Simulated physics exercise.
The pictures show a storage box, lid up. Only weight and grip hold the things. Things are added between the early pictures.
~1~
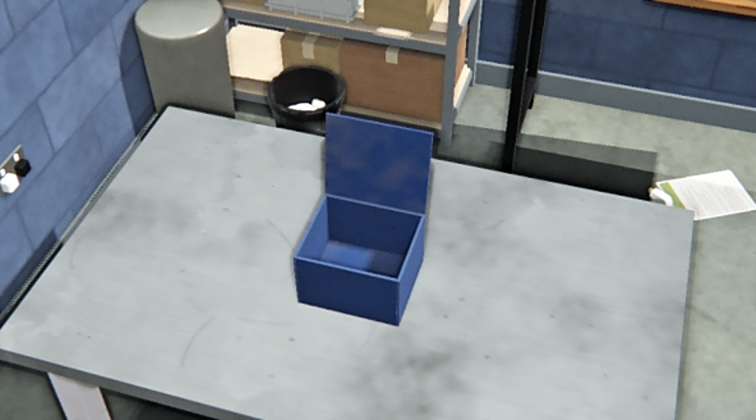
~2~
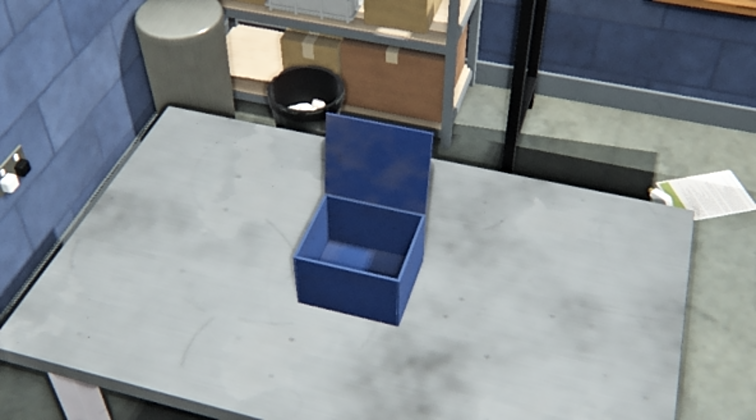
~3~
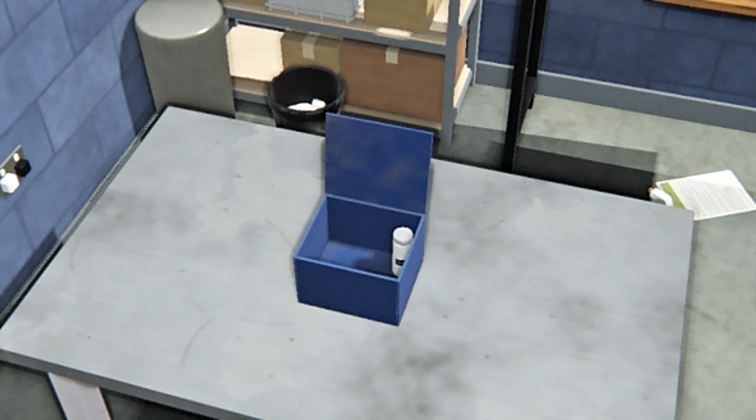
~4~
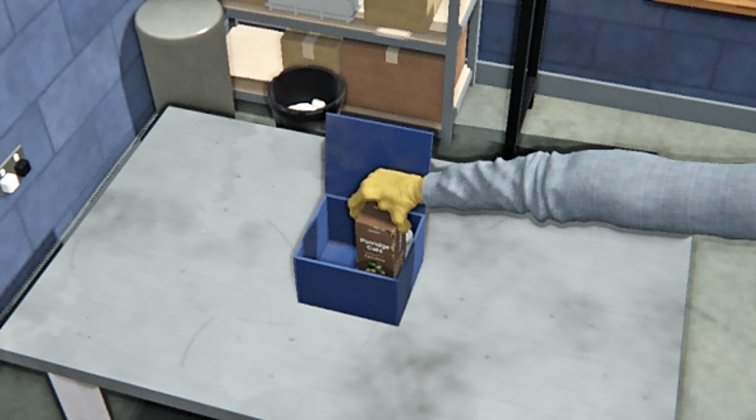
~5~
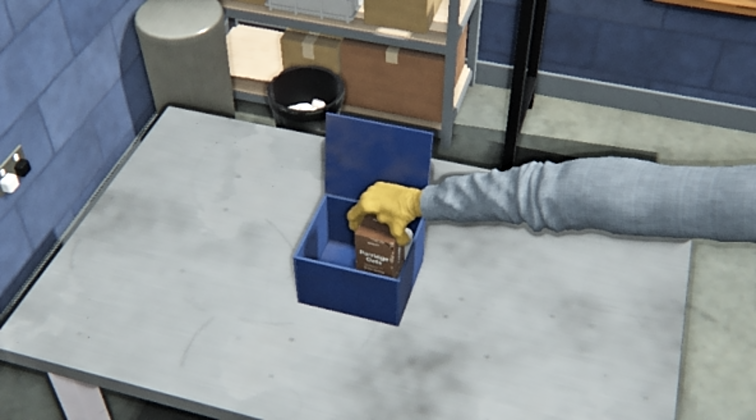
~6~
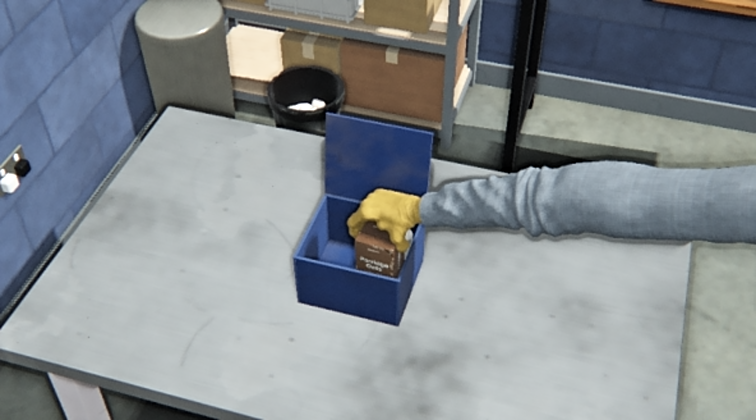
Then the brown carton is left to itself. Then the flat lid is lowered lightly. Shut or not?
It stays ajar.
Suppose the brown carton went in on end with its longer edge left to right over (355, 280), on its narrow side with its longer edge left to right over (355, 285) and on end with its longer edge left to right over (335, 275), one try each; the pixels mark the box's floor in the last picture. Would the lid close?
In the first case it stays ajar; in the second case it closes; in the third case it is held up.
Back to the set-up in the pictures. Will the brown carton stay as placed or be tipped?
The brown carton stays as placed.
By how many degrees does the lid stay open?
Some 30° above the rim.
Then, 1.30 s past the last view, lid 80° above the rim.
Then, 1.70 s past the last view, lid 46° above the rim.
Finally, lid 31° above the rim; both still in place. Final places as the last picture's camera would see them, brown carton near (380, 264).
